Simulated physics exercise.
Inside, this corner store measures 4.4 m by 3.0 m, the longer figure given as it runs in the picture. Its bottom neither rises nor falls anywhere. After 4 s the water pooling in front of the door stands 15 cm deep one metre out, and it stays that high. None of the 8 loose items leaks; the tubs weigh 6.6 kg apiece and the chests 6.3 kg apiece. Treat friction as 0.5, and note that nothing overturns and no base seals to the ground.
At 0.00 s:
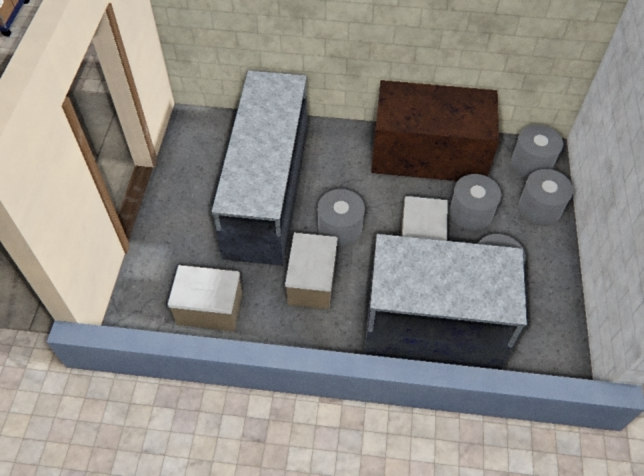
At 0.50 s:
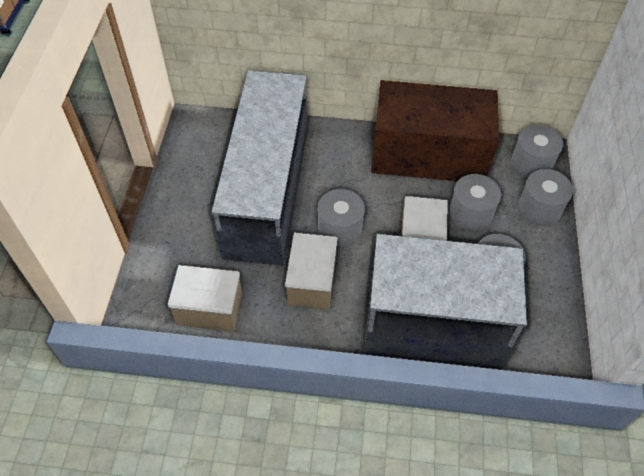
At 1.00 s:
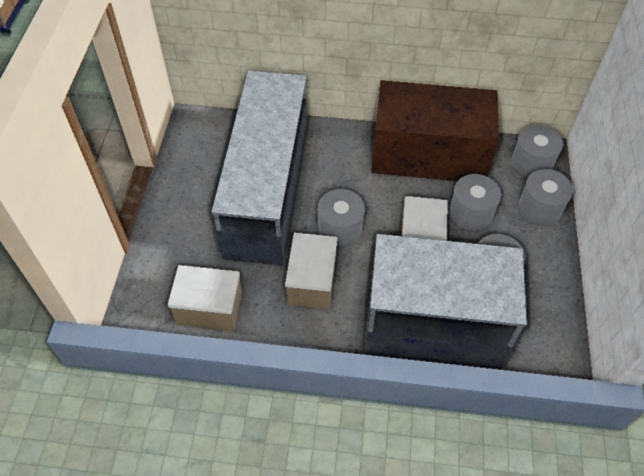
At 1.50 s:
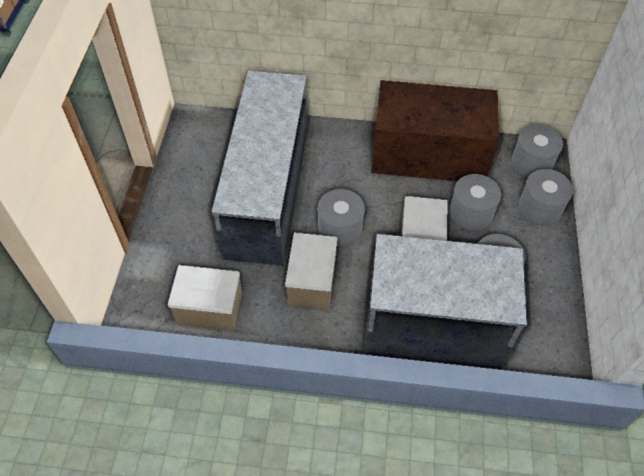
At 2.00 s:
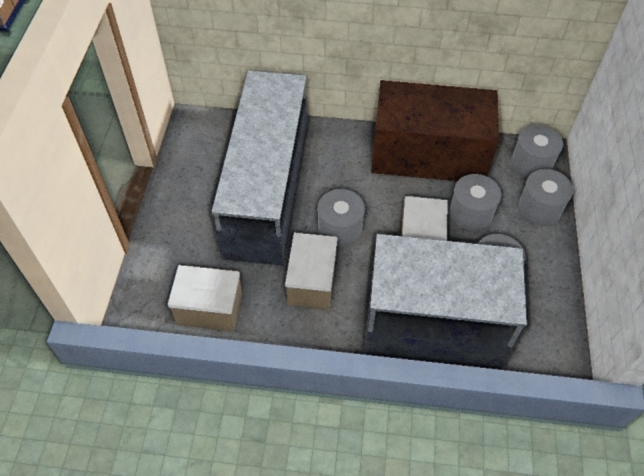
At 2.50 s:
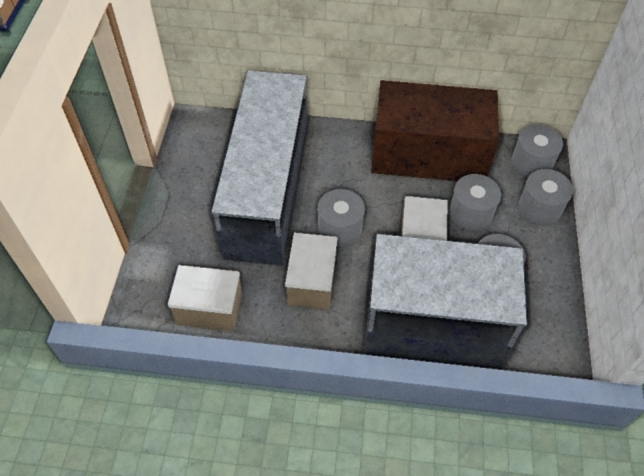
A small storeroom with a flat grey floor, open to view behind a low blue front wall, is seen from high above. Two long grey-topped tables stand among white-topped boxes and grey drums, with a rusty brown chest at the back and a doorway in the cream left wall. The camera and objects stay still while the pinkish paving outside turns green, then a thin, clear film of water spreads just inside the doorway.
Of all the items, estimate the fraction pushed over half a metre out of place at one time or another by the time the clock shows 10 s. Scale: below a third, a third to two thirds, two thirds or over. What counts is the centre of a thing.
On that scale, below a third.
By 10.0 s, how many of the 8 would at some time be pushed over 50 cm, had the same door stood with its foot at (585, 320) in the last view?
That gives 4 of them.
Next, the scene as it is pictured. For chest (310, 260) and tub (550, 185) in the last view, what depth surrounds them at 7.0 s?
1 and 0 cm.
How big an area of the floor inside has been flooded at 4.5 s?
Near 2.5 m2 in all.
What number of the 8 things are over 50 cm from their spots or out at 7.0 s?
Answer: 0.
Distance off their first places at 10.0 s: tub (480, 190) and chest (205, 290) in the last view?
Net displacement, in order: 0 cm; 120 cm.
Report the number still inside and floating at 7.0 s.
1.
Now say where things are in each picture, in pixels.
A tub at (500, 254), on the bottom; a chest at (425, 221) rests on the ground; 0.0 m2 under water; 0 of 8 have shifted, in the first frame.
A tub at (500, 254), on the bottom; a chest at (425, 221), on the bottom; 0.0 m2 under water; 0 of 8 have shifted, in the second frame.
A tub at (500, 254), on the bottom; a chest at (425, 221) rests on the ground; 0.0 m2 under water; 0 of 8 have shifted, in the third frame.
A tub at (500, 254) rests on the ground; a chest at (425, 221), on the bottom; 0.0 m2 under water; 0 of 8 have shifted, in the fourth frame.
A tub at (500, 254) rests on the ground; a chest at (425, 221) rests on the ground; water covers 0.0 m2; 0 of 8 have shifted, in the fifth frame.
A tub at (500, 254) rests on the ground; a chest at (425, 221), on the bottom; 0.2 m2 under water; 0 of 8 have shifted, in the sixth frame.
After 3.5 s 0 of 8 are over 50 cm from their spots; 0 afloat.
After 4.5 s 0 of 8 are over 50 cm from their spots; 0 afloat.
After 7.0 s 0 of 8 are over 50 cm from their spots; 1 afloat.
After 10.0 s 1 of 8 are over 50 cm from their spots, and 1 have been at some point; 3 afloat.
